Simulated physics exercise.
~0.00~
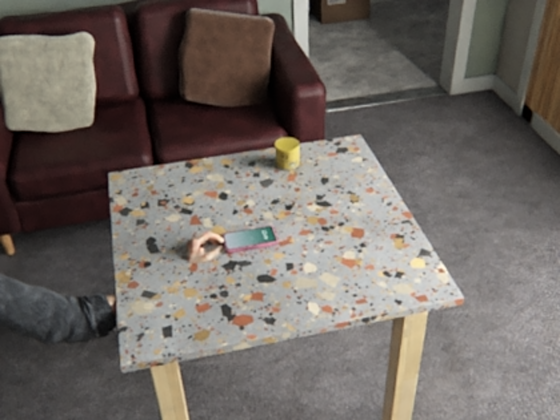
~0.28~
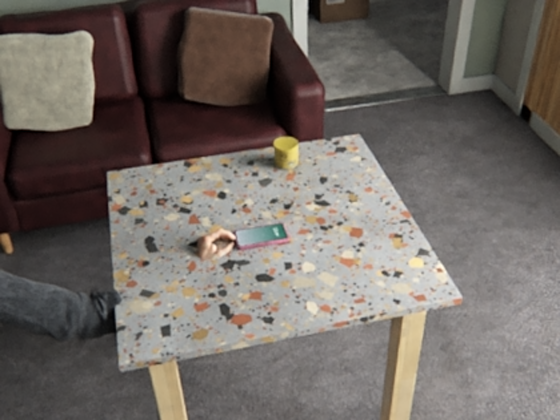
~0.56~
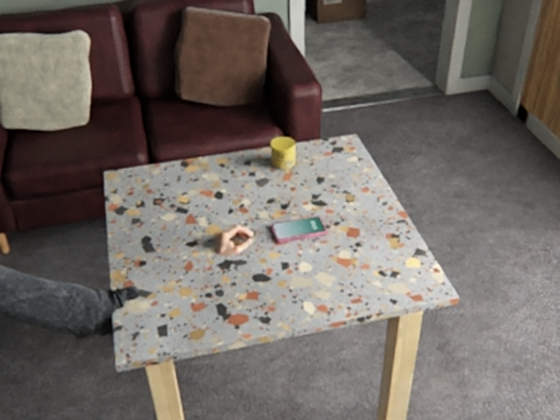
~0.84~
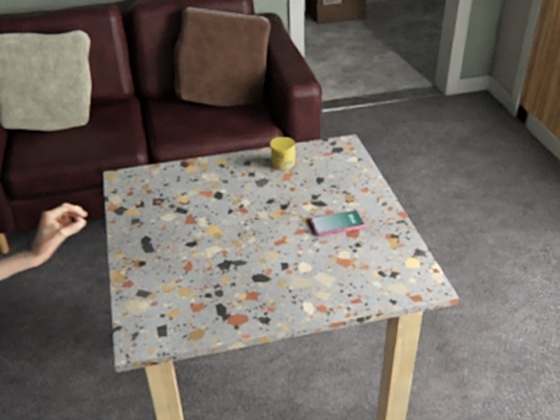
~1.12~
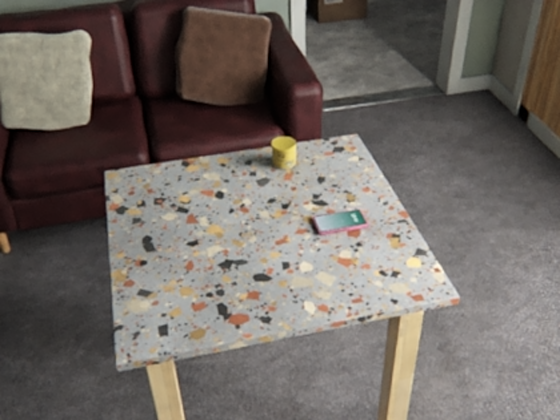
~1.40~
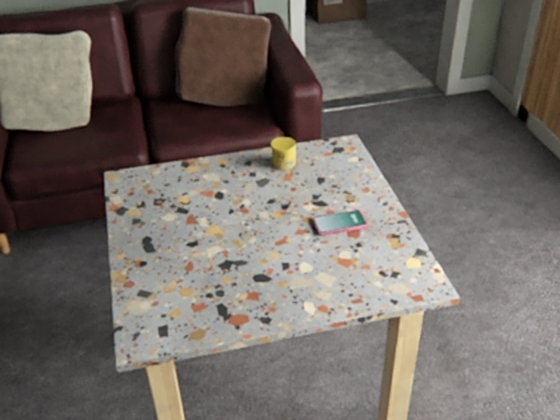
A pink phone slides right across the speckled table after a hand pushes it, then stops.
